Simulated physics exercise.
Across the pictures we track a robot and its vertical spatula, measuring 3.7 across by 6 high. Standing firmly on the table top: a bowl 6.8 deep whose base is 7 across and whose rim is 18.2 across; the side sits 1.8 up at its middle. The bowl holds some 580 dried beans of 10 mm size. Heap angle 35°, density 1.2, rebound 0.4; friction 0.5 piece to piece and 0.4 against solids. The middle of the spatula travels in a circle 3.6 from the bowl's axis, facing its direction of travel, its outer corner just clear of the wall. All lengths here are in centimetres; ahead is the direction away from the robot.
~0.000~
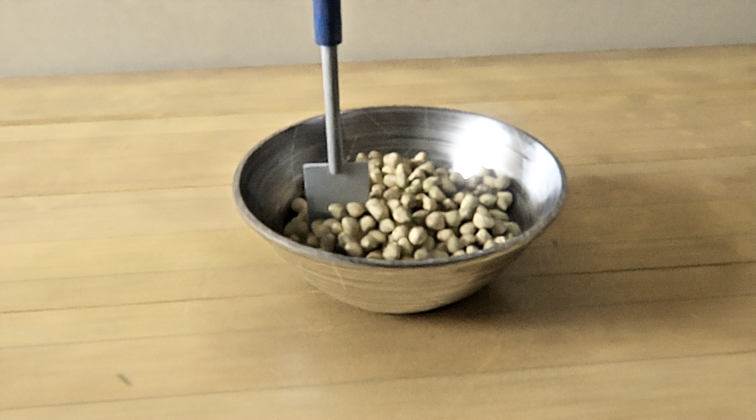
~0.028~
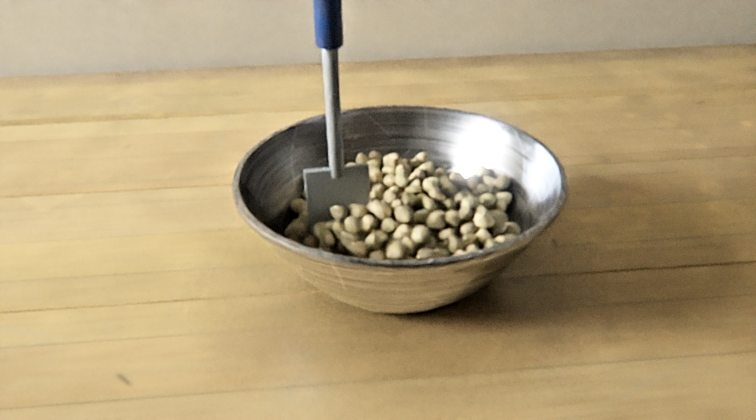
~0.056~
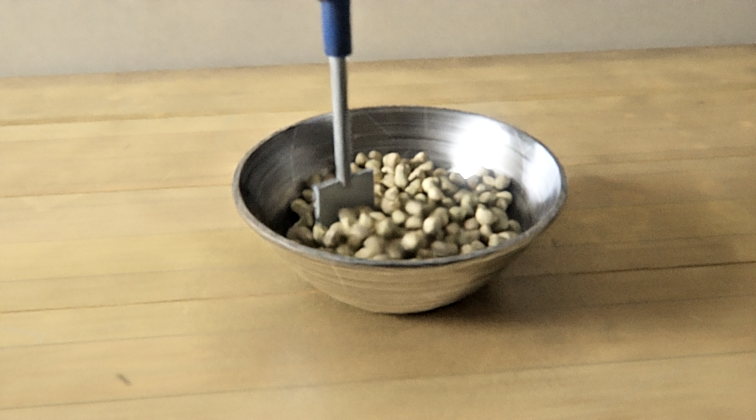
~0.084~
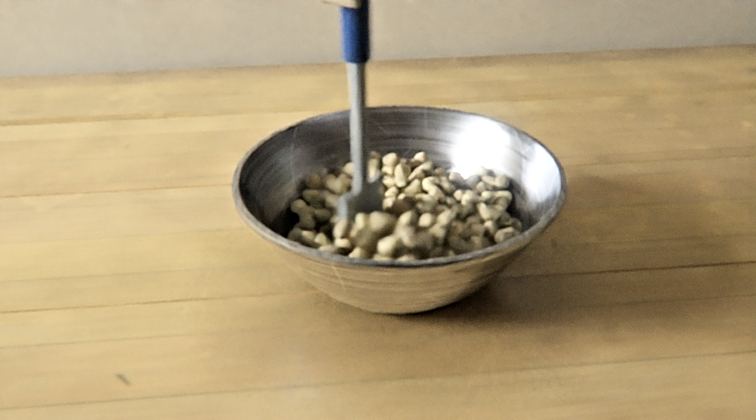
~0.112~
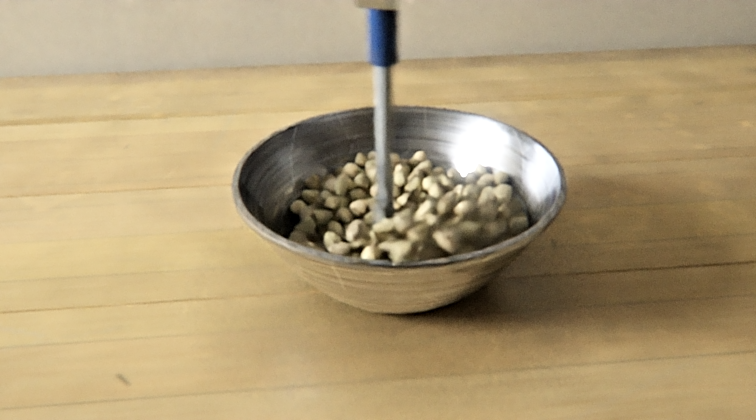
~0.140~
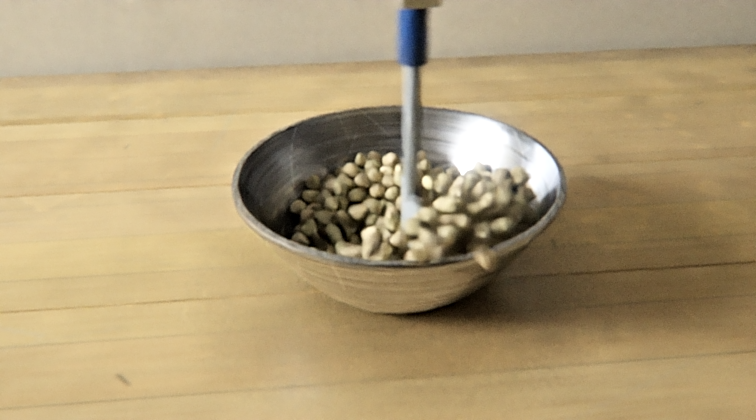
The clip shows a blue-handled spatula standing in a metal bowl of pale beans on a wooden table, then sweeping from the left side toward the near right, turning as it pushes the beans into a mound at the right.
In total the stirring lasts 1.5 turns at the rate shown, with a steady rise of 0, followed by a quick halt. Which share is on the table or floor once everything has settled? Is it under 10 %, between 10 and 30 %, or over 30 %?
Between 10 and 30 %.
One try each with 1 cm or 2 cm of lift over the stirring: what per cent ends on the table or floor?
Estimates: 20 % and 15 %.
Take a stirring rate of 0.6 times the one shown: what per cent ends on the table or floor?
Estimated share: Close to 5 per cent.
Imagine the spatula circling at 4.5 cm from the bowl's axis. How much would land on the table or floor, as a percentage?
In that case some 35 %.
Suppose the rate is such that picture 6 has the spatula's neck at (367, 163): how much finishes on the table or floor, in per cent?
Roughly 5 percent of it.
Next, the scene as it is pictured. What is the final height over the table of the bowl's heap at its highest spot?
The top sits some 7.5 cm up.
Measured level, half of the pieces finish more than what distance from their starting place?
I'd estimate close to 9 cm.
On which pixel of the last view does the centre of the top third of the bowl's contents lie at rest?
The centre sits around (461, 178) in the last picture.
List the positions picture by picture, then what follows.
The first picture shows spatula neck at (335, 140), 0° round; upper third of the load around (403, 209), from x 295 to 510, top at y 160; 581 in the bowl.
The second picture shows spatula neck at (335, 144), 8° round; upper third of the load around (404, 211), from x 295 to 510, top at y 160.
The third picture shows spatula neck at (343, 153), 28° round; upper third of the load around (405, 216), from x 290 to 515, top at y 160.
The fourth picture shows spatula neck at (361, 161), 51° round; upper third of the load around (410, 223), from x 295 to 515, top at y 160.
The fifth picture shows spatula neck at (385, 166), 73° round; upper third of the load around (430, 221), from x 295 to 520, top at y 160.
The sixth picture shows spatula neck at (412, 166), 95° round; upper third of the load around (452, 215), from x 300 to 530, top at y 160; 578 in the bowl, 3 in flight or on the tool.
After 0.36 s, 267° round, highest piece 9 above the table; 536 in the bowl, 27 on the table or floor, 18 in flight or on the tool.
After 0.57 s, 78° round, highest piece 10 above the table; 498 in the bowl, 69 on the table or floor, 14 in flight or on the tool.
After 0.88 s, 180° round, highest piece 7 above the table; 472 in the bowl, 109 on the table or floor.
After 1.58 s, 180° round, highest piece 7 above the table; 472 in the bowl, 109 on the table or floor.
At rest, 472 in the bowl, 109 on the table or floor. That is 19 % on the table or floor.
